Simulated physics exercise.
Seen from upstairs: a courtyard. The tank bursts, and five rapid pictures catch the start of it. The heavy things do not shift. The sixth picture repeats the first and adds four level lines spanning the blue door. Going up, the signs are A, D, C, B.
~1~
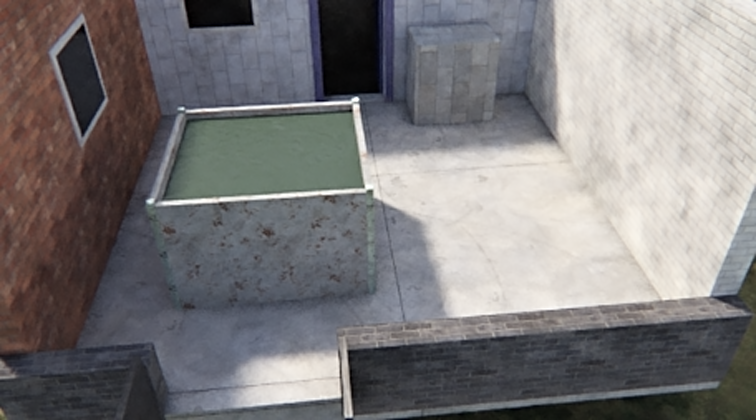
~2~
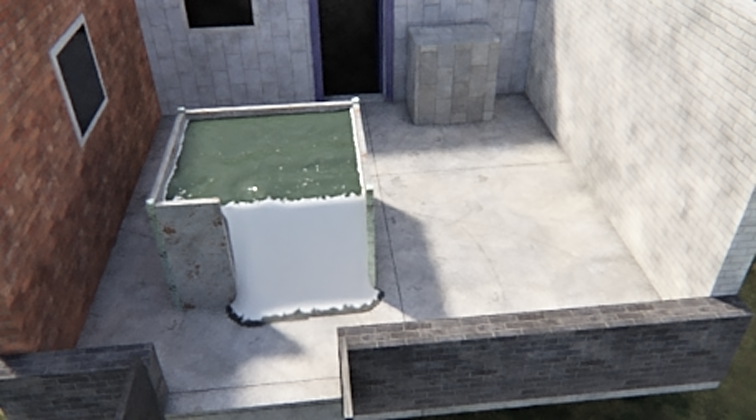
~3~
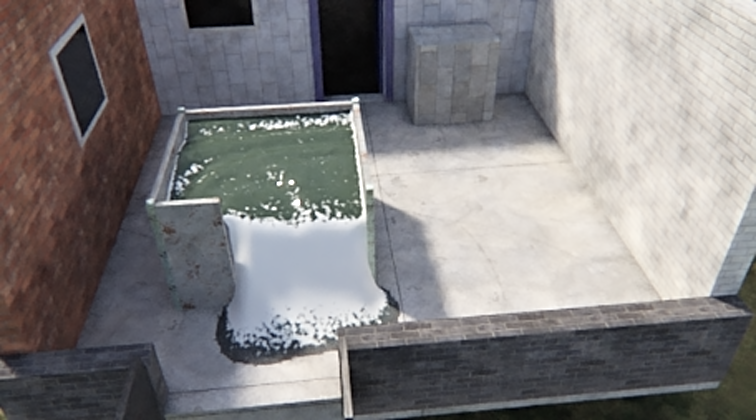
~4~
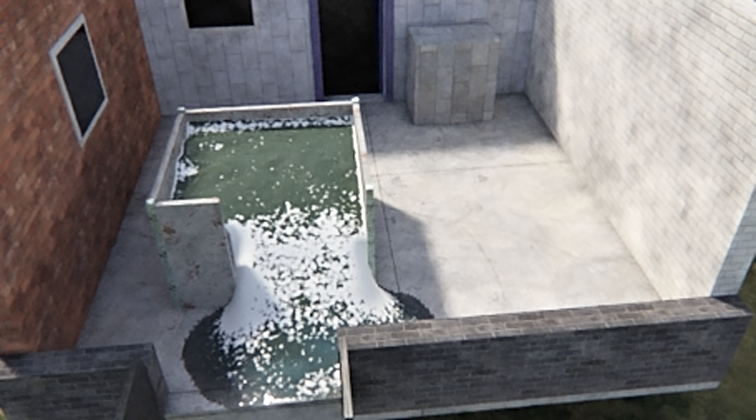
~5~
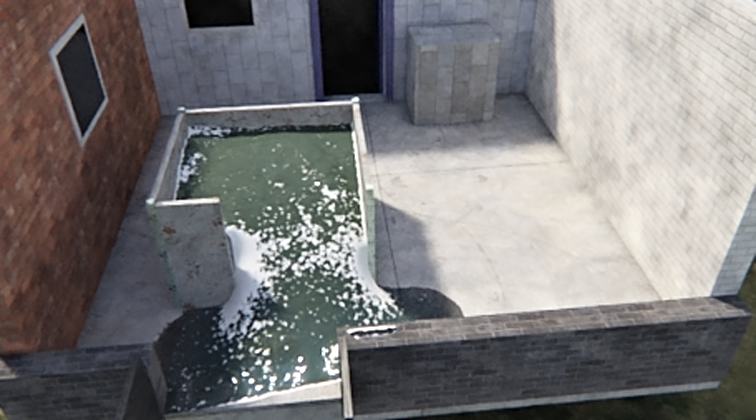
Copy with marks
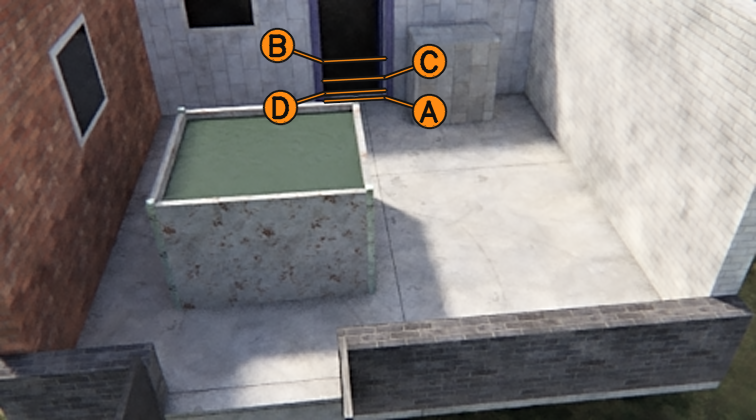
A paved courtyard between a red-brown brick wall on the left and a pale brick wall on the right is seen from upstairs. A stone tank of green water stands left of centre, with a blue-framed doorway and grey block behind and low dark walls in front. The tank's front opens and water pours out, foaming white, then spreads darkly across the near paving, while the camera stays still.
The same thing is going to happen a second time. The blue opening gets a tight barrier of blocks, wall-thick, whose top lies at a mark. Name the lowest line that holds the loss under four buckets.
Take A.
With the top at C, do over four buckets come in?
No.
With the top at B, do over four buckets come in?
No, that is safe.
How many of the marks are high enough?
All of them.
On the marked copy, A at (355, 99); B at (353, 60); C at (354, 79); D at (354, 91); from the bottom up A, D, C, B.
With A, nothing gets over.
With B, nothing gets over.
With C, nothing gets over.
With D, nothing gets over.
